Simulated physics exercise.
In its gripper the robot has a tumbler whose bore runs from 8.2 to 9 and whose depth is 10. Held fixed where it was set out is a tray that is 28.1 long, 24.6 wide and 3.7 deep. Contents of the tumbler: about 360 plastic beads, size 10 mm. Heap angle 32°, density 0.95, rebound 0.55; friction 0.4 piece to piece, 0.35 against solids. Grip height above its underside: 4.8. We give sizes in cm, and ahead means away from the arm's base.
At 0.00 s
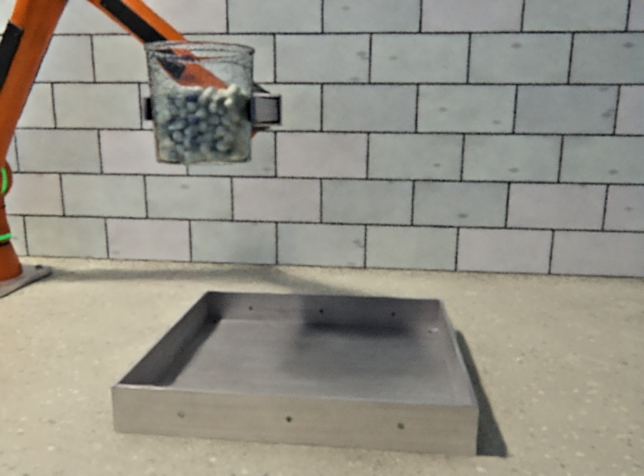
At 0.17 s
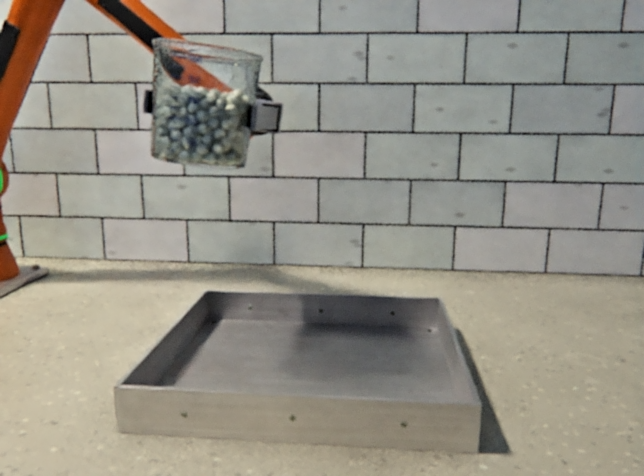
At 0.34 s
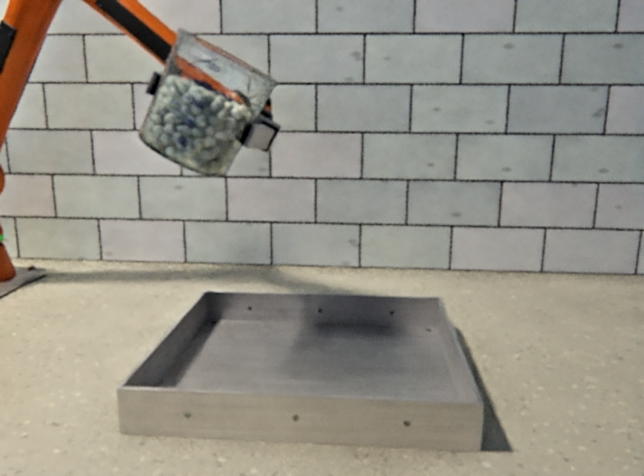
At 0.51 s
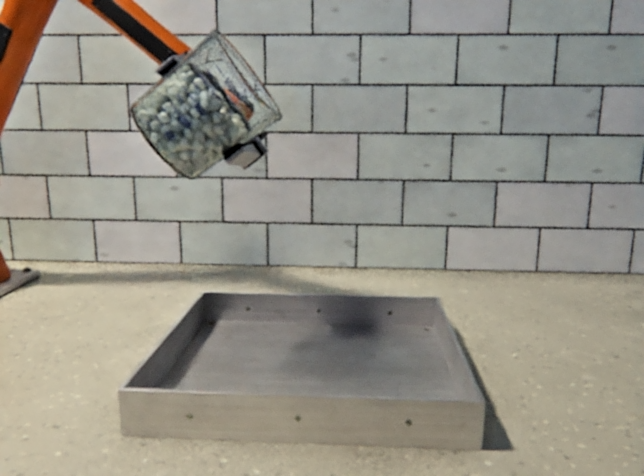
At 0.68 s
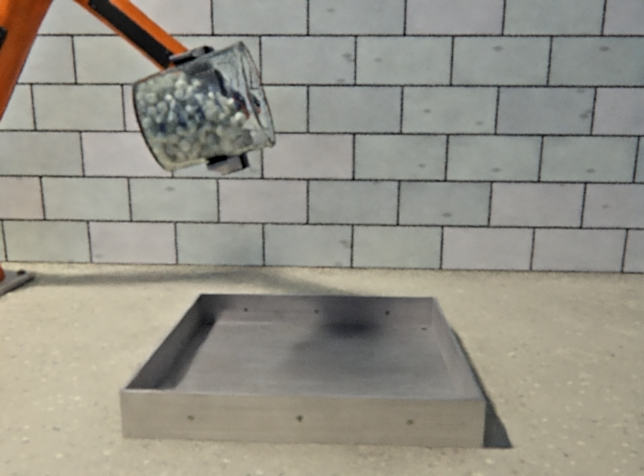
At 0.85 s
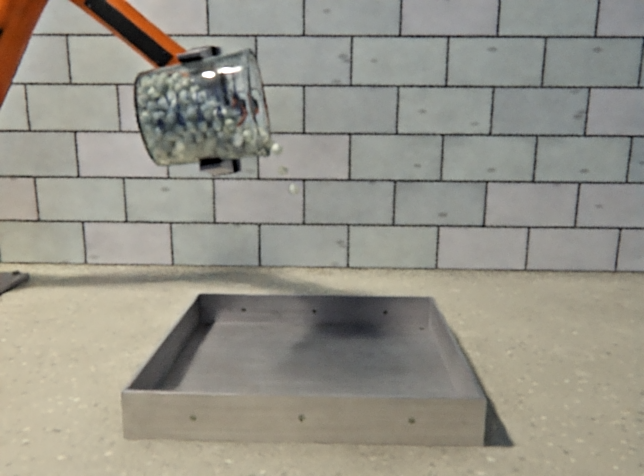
An orange robot arm at the upper left grips a clear tumbler mostly full of small blue, white and greenish beads, seen from the front and slightly above. Below it, a shallow grey metal tray sits on a speckled beige surface before a pale block wall. The arm tilts the tumbler rightward until it lies nearly sideways, the beads shift toward its mouth, and a couple drop out, while the view drifts slightly.
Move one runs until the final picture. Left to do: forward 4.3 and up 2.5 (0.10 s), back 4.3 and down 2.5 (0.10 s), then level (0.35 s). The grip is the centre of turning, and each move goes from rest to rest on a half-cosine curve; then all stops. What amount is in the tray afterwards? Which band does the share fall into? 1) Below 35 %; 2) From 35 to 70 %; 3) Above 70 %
Option 3: Above 70 %.
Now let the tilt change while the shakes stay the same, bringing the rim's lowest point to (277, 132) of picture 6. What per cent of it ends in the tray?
Around 60 per cent of it.
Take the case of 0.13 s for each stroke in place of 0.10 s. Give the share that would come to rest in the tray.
In that case it would be near 65 percent.
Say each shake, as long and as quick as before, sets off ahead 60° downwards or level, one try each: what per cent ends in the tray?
Some 15 and 60 per cent.
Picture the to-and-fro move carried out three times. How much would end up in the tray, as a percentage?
It would come to around 90 %.
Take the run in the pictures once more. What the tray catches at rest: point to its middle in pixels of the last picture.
Centre estimate: About (404, 364).
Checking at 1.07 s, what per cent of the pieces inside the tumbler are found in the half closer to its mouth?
Roughly 100 %.
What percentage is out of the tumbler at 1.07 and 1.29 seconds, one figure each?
First it's 75 percent, and after that 95 percent.
After 1.07 s, tilted 80° forward, highest piece 27 above the table; 90 in the tumbler, 3 in the tray, 269 in flight or on a rim.
After 1.29 s, tilted 18° forward, highest piece 30 above the table; 320 in the tray, 20 in the tumbler, 11 on the table or floor, 11 in flight or on a rim.
After 1.60 s, level, highest piece 23 above the table; 322 in the tray, 21 on the table or floor, 19 in the tumbler.
After 2.65 s, level, highest piece 23 above the table; 322 in the tray, 21 on the table or floor, 19 in the tumbler.
In the end, 322 in the tray, 21 on the table or floor, 19 in the tumbler. That is 89 % in the tray.
